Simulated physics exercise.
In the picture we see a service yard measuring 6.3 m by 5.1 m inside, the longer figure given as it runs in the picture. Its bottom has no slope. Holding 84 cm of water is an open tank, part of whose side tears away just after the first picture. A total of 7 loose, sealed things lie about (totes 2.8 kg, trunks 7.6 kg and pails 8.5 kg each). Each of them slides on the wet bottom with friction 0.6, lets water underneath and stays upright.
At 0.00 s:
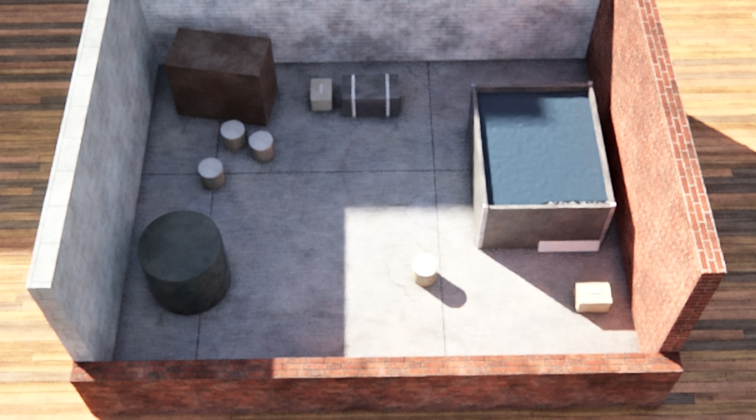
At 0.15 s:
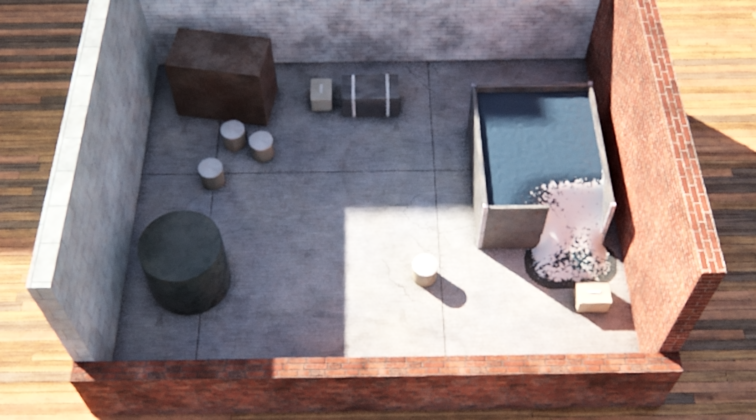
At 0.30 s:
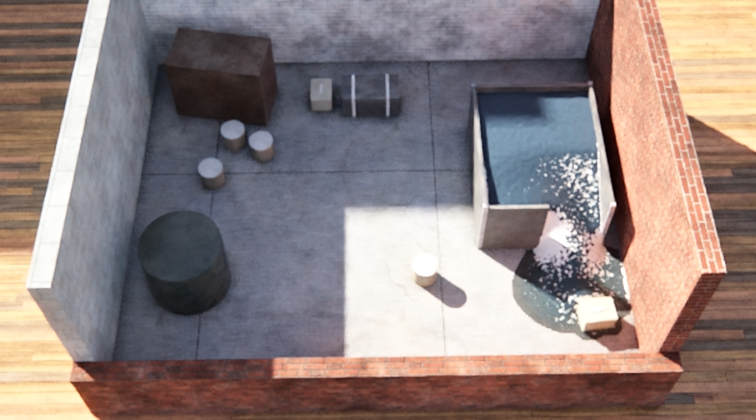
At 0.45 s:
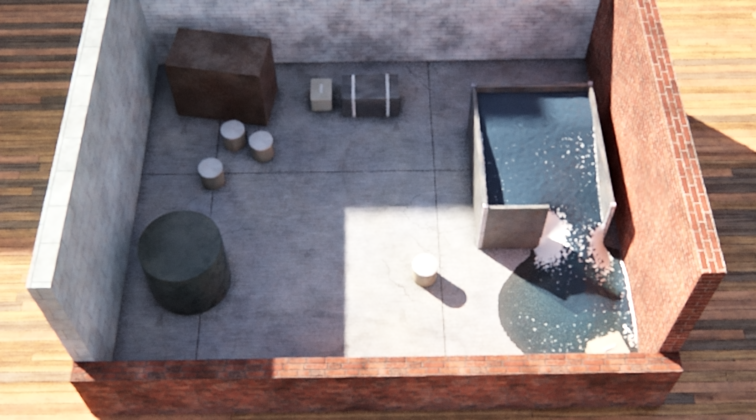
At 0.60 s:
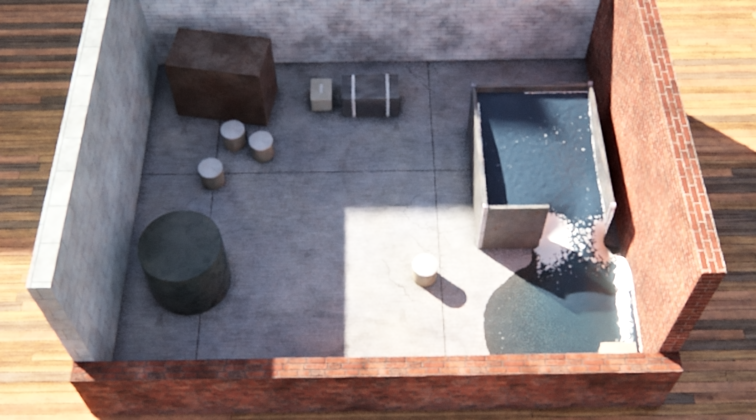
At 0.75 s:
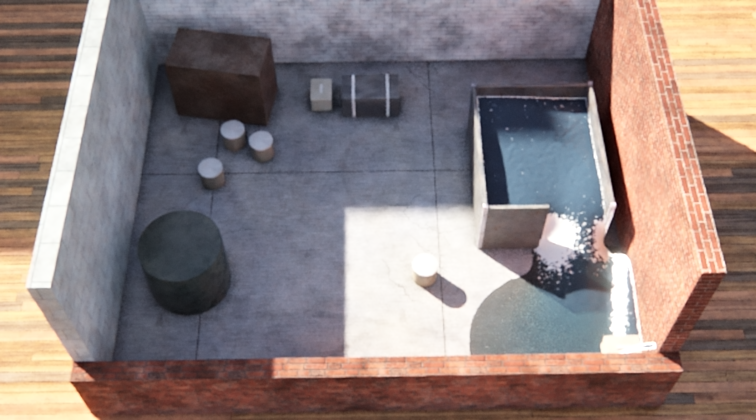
A walled yard with a grey concrete floor, white and red brick walls and wooden planking outside is seen from high above by a still camera. A dark brown box, a dark drum and small pale cylinders stand at left and centre, with an open water tank at right. The tank's front side opens, foaming water pours out and spreads across the near right corner, and a cream box shifts toward the near wall.
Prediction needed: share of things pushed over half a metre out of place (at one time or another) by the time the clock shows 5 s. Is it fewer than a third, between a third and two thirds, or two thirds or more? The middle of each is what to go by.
My guess is it is going to land in the middle band.
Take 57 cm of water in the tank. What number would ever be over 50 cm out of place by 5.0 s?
Then the count would be 1.
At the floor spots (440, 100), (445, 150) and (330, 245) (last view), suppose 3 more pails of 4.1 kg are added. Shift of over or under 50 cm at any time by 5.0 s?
Well, in turn they are below that, below that and above that.
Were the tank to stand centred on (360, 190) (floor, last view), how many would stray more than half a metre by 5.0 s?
2.
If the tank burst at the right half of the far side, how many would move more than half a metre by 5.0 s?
5.
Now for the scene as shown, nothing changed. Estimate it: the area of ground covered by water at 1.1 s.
At that time the wet patch spans about 6.0 m2.
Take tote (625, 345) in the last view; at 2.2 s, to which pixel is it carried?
Near (397, 314).
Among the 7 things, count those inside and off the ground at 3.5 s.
Count at that moment: 1.
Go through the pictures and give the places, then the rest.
A tote at (594, 292), on the bottom; a tote at (321, 89), on the bottom; 2.8 m2 under water; 0 of 7 have shifted, in the first frame.
A tote at (594, 292), on the bottom; a tote at (321, 89) rests on the ground; water covers 3.4 m2; 0 of 7 have shifted, in the second frame.
A tote at (598, 310) rests on the ground, 25 cm from its start; a tote at (321, 89) rests on the ground; water covers 4.2 m2; 1 of 7 have shifted, in the third frame.
A tote at (609, 348), on the bottom, 76 cm from its start; a tote at (321, 89) rests on the ground; water covers 5.1 m2; 1 of 7 have shifted, in the fourth frame.
A tote at (620, 354), afloat, 87 cm from its start; a tote at (321, 89), on the bottom; water covers 5.6 m2; 1 of 7 have shifted, in the fifth frame.
A tote at (623, 347) floats, 87 cm from its start; a tote at (321, 89), on the bottom; water covers 5.7 m2; 1 of 7 have shifted, in the sixth frame.
After 1.1 s 1 of 7 are over 50 cm from their spots; 1 afloat.
After 2.2 s 1 of 7 are over 50 cm from their spots; 1 afloat.
After 3.5 s 2 of 7 are over 50 cm from their spots; 1 afloat.
After 5.0 s 3 of 7 are over 50 cm from their spots, and 3 have been at some point; 2 afloat.
